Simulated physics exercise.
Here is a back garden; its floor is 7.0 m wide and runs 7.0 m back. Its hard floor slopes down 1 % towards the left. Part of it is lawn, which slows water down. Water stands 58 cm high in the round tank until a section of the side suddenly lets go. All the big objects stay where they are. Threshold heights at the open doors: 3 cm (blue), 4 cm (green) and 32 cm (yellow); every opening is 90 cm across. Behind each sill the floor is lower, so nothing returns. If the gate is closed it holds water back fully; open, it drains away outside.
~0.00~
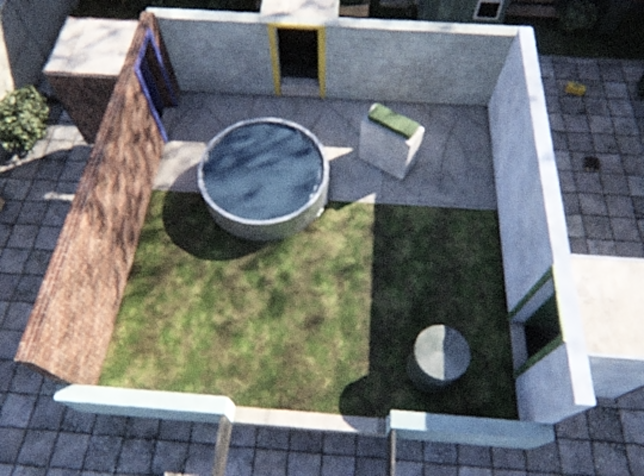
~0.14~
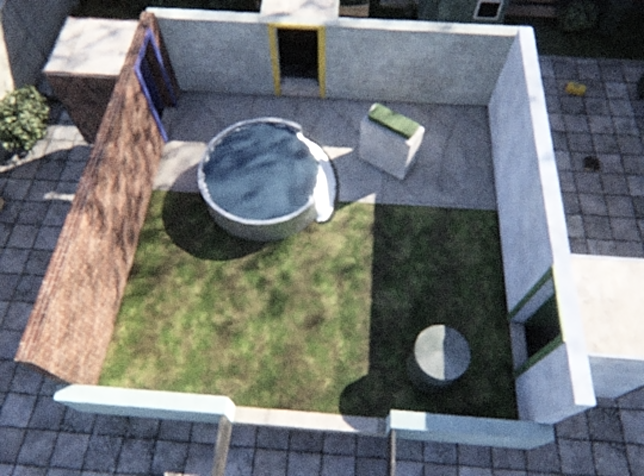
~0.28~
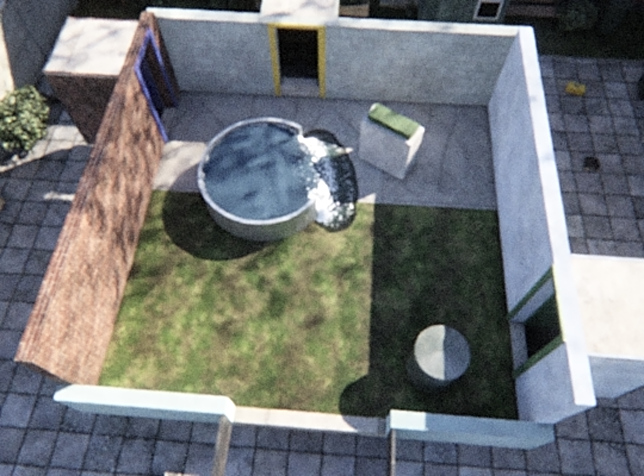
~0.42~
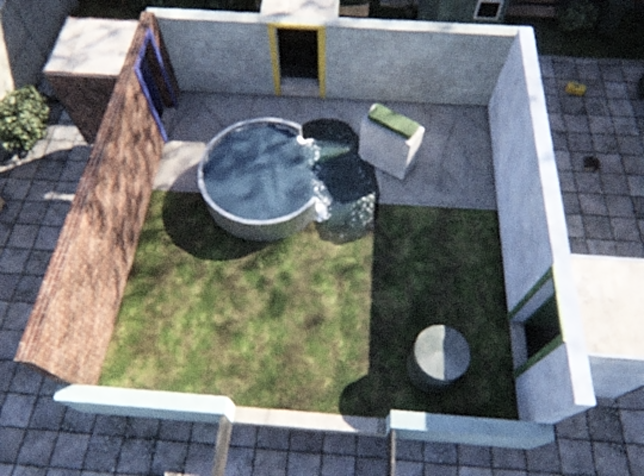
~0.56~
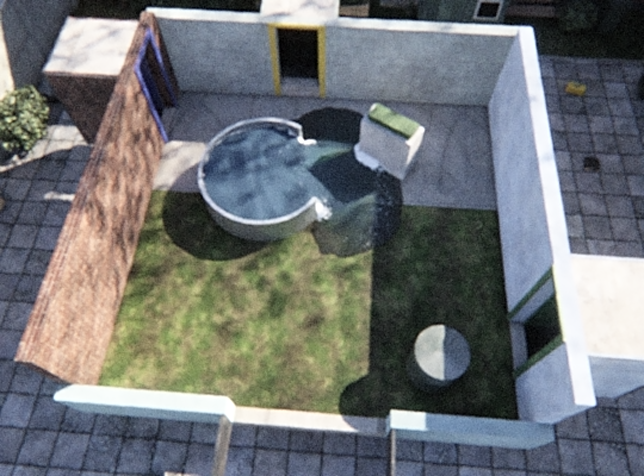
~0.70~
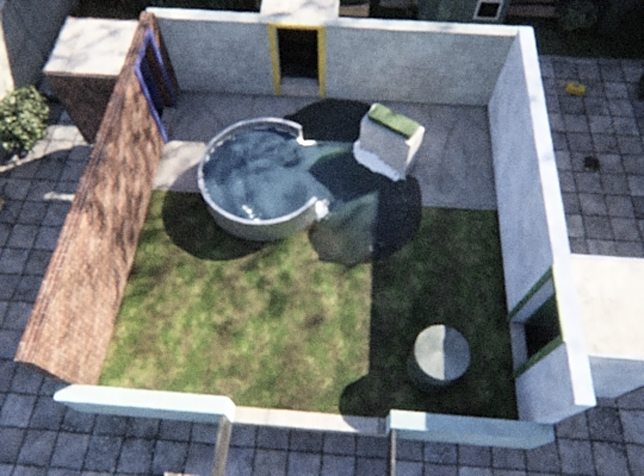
A walled back garden with grey paving and a green lawn is seen from high above, by a camera that stays still. A round, pale tank of dark blue water stands left of centre, with a brick wall at left, a yellow-framed doorway behind, a green-topped block to its right and a small round block at lower right. The tank's right side opens, and water pours out, spreading rightward over paving and grass and around the green-topped block.
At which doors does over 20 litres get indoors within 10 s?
Door by door: At the blue door it exceeds the limit; at the green door it exceeds the limit; at the yellow door it keeps below the limit.
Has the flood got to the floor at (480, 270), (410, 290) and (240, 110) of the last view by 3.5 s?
In that order: Flooded, wet, wet.
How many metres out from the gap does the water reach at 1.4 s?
Some 3.4 m out.
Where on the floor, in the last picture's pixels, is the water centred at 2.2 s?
Around (341, 182).
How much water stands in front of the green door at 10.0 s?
Some 6.0 cm.
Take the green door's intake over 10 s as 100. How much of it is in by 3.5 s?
About 0 per cent.
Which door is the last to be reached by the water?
It is the blue one.
After 1.4 s water covers 25 % of the floor and is deepest (38 cm) near (356, 159); blue door not reached, green door not reached, yellow door 4 cm at the sill, 0 L in.
After 2.2 s water covers 35 % of the floor and is deepest (31 cm) near (356, 159); blue door not reached, green door not reached, yellow door 5 cm at the sill, 0 L in.
After 3.5 s water covers 50 % of the floor and is deepest (22 cm) near (492, 153); blue door not reached, green door 8 cm at the sill, 0 L in, yellow door 6 cm at the sill, 0 L in.
After 6.0 s water covers 75 % of the floor and is deepest (15 cm) near (359, 102); blue door 7 cm at the sill, 22 L in, green door 8 cm at the sill, 14 L in, yellow door 6 cm at the sill, 0 L in.
After 10.0 s water covers 95 % of the floor and is deepest (8 cm) near (174, 117); blue door 8 cm at the sill, 74 L in, green door 6 cm at the sill, 49 L in, yellow door 6 cm at the sill, 0 L in.
